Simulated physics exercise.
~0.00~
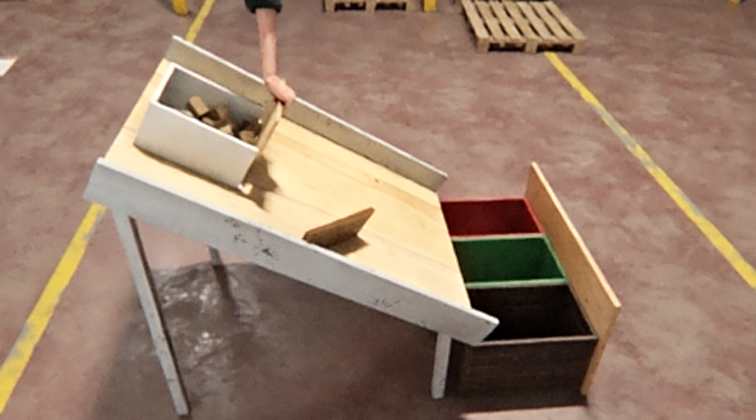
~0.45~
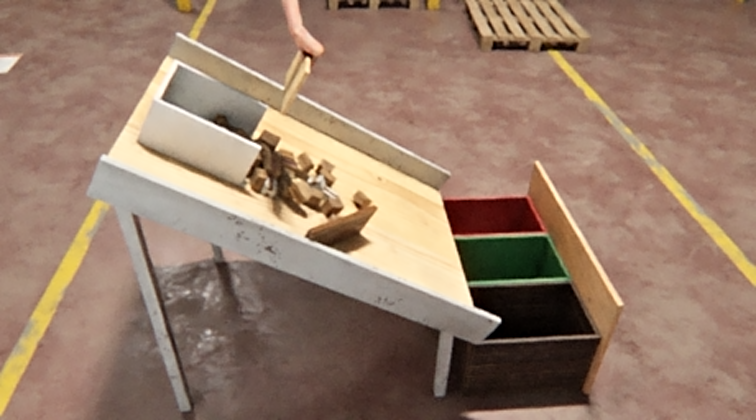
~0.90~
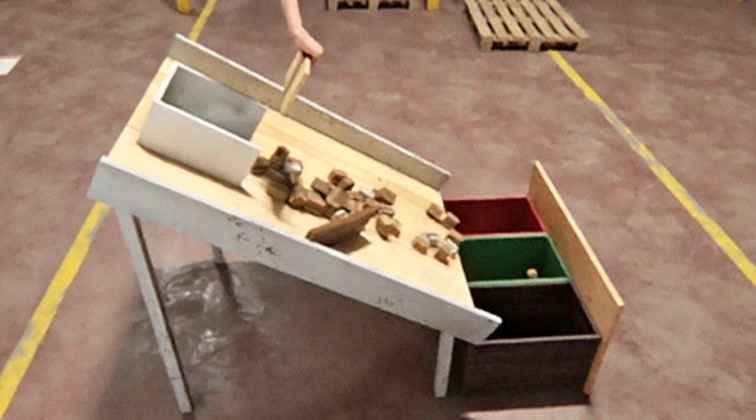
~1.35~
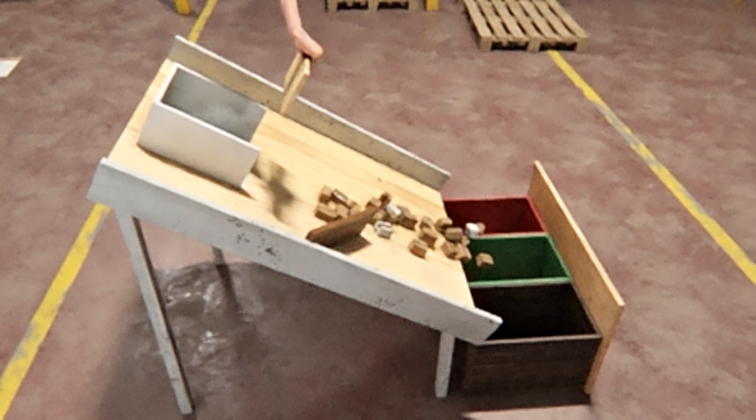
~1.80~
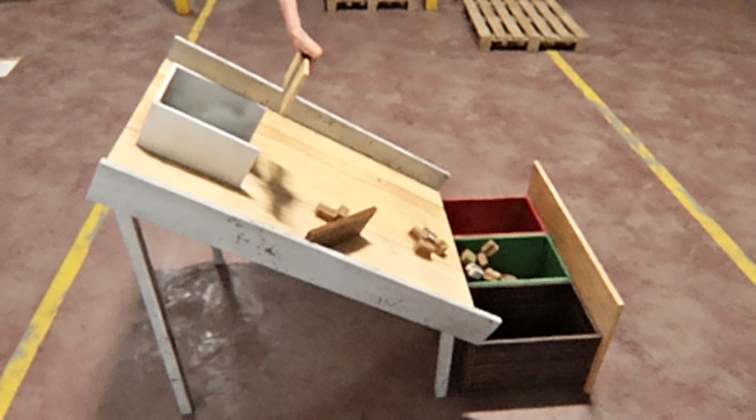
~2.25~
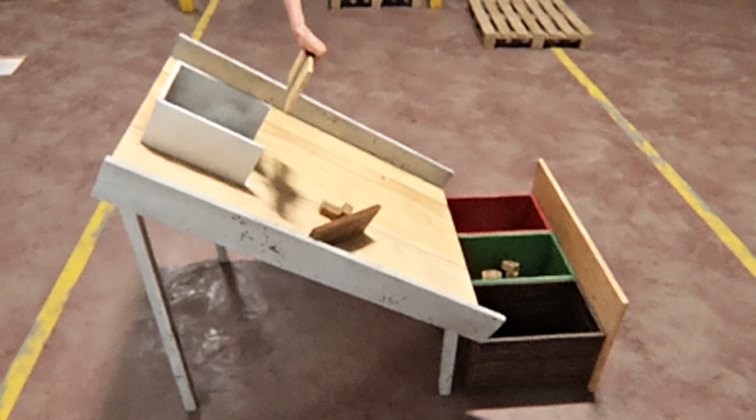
In this clip, a hand lifts a board from a white pen on a tilted table, and small brown blocks slide down past an angled board. Some drop towards the red tub and many into the green bin, while a few stay resting behind the angled board.
